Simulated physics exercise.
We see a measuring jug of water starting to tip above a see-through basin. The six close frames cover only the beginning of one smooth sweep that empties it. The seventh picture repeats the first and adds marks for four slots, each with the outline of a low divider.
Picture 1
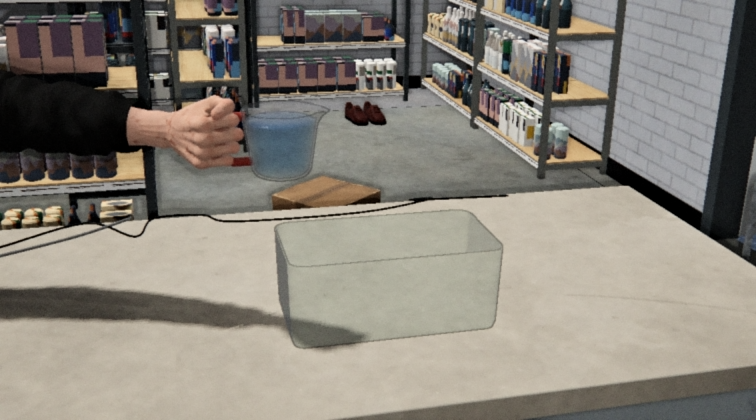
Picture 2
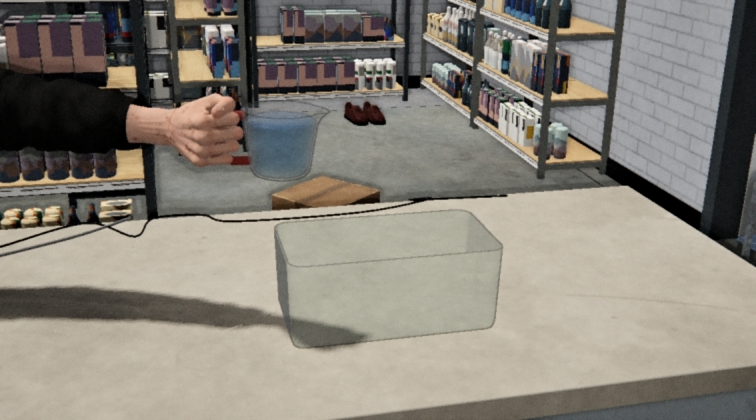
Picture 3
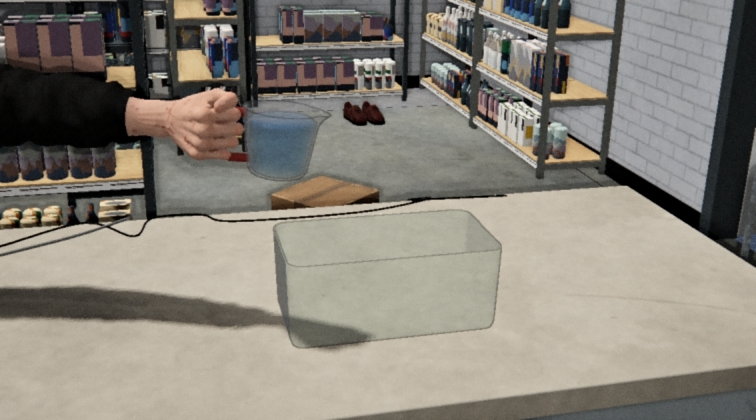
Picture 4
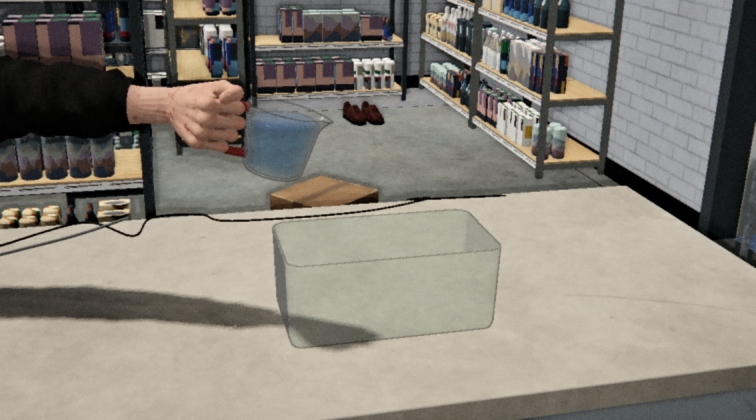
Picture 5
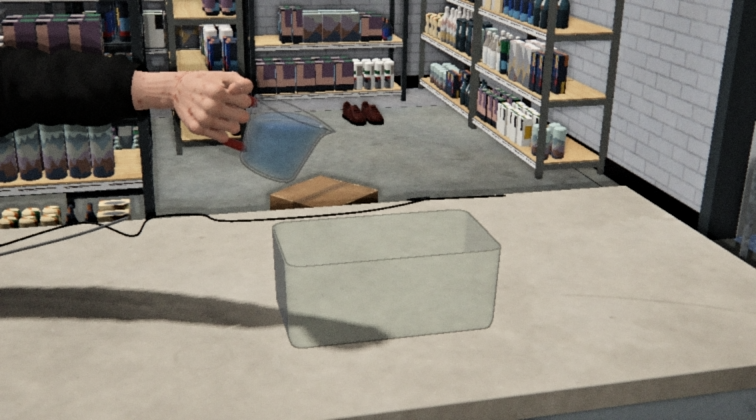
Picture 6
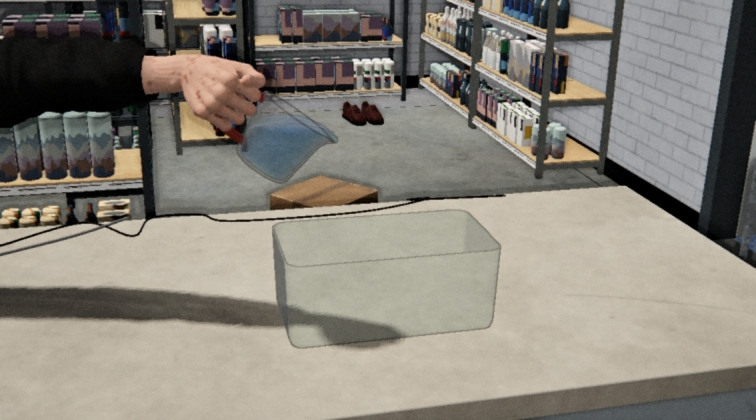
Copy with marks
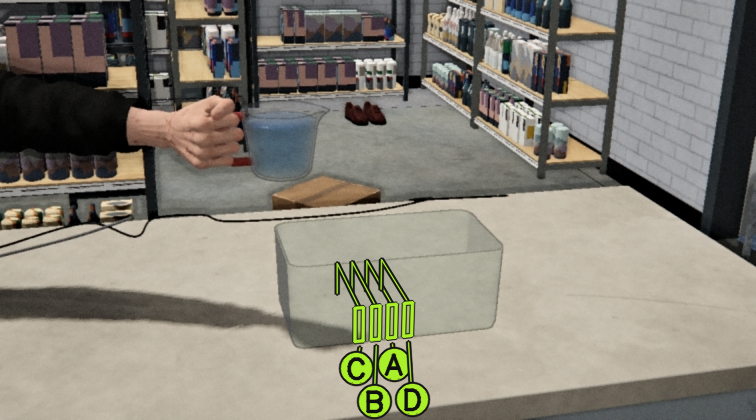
A hand in a black sleeve, reaching in from the left, holds a clear jug of blue-tinted water upright, then tilts it steadily to the right until the water slants toward its lip. Below it, an empty see-through basin sits on a pale counter. Behind are stocked shelves, dark red shoes and a brown box on a grey shop floor, seen from slightly above by a still camera.
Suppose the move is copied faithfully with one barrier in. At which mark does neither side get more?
Use place B.
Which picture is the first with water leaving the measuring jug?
Picture 6.
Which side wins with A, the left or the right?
The left side.
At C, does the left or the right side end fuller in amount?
The right one.
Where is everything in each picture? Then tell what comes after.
The first frame shows upright, lip at (329, 109); basin from (291, 347) to (494, 325); nothing has left yet.
The second frame shows upright, lip at (329, 111); nothing has left yet.
The third frame shows tipped about 6°, lip at (330, 114); nothing has left yet.
The fourth frame shows tipped about 14°, lip at (333, 121); nothing has left yet.
The fifth frame shows tipped about 24°, lip at (334, 131); nothing has left yet.
The sixth frame shows tipped about 36°, lip at (335, 142); water is over the lip, down to (335, 142).
In lime, A at (392, 343); B at (376, 345); C at (359, 347); D at (408, 342).
For place A, about 82 % ends left of the wall and 16 % right of it.
For place B, about 49 % ends left of the wall and 50 % right of it.
For place C, about 12 % ends left of the wall and 86 % right of it.
For place D, about 91 % ends left of the wall and 5 % right of it; 4 % is lost outside.
